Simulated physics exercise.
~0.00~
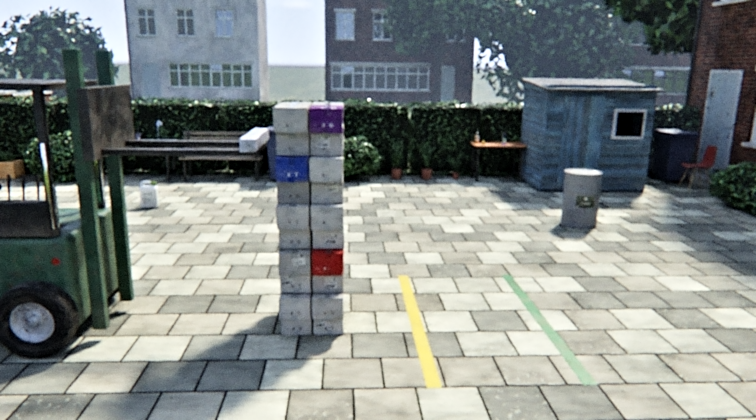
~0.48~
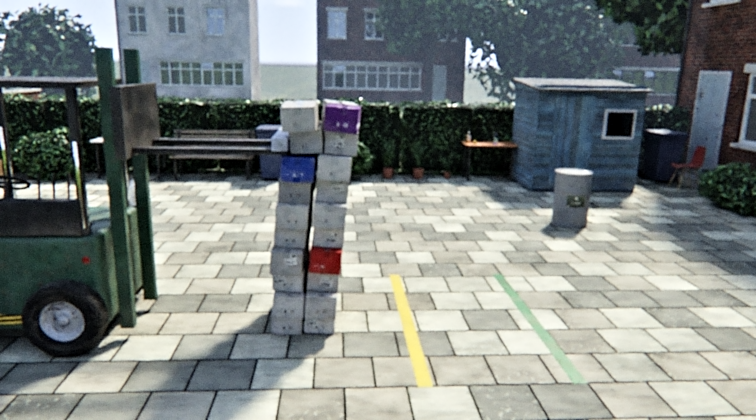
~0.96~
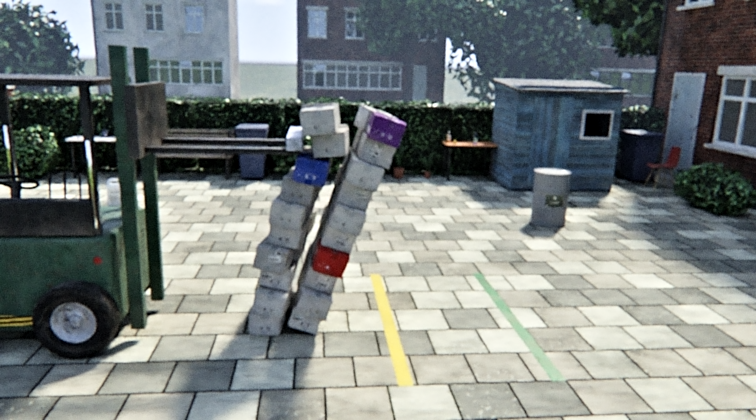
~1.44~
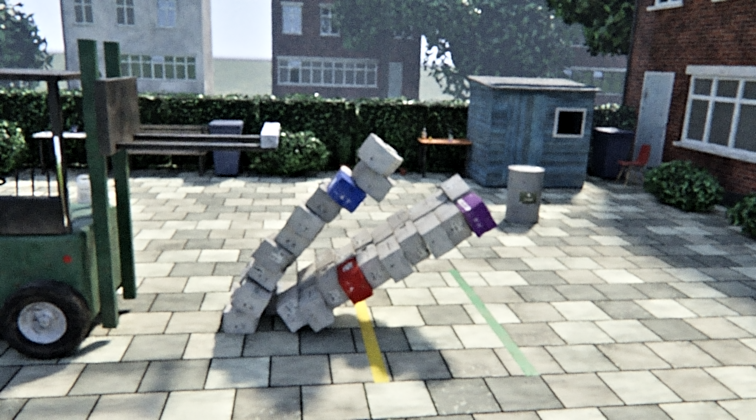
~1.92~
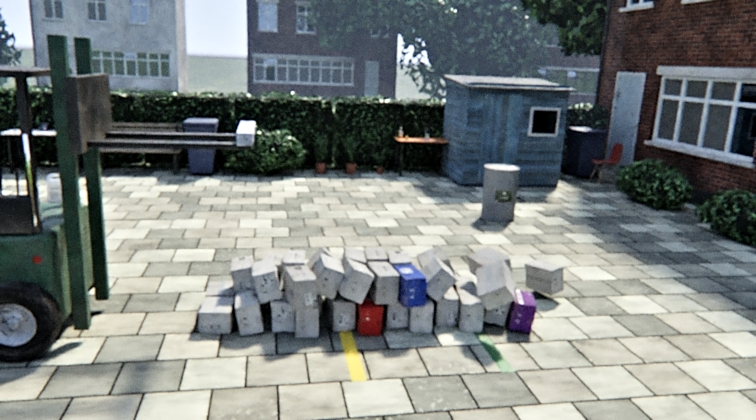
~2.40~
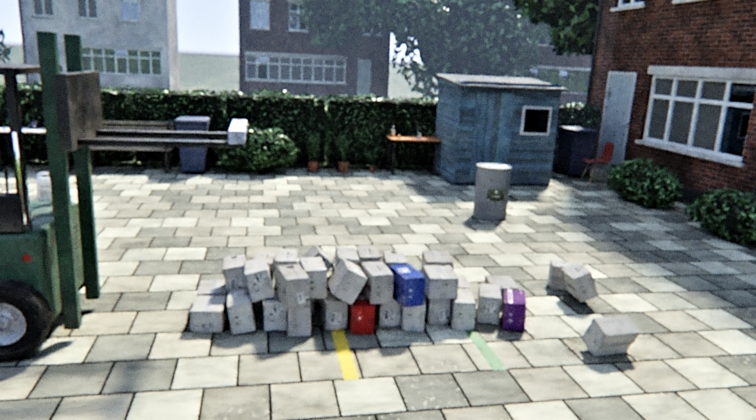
A tall parcel stack tips right as a forklift's beam pushes it, collapsing across both stripes.
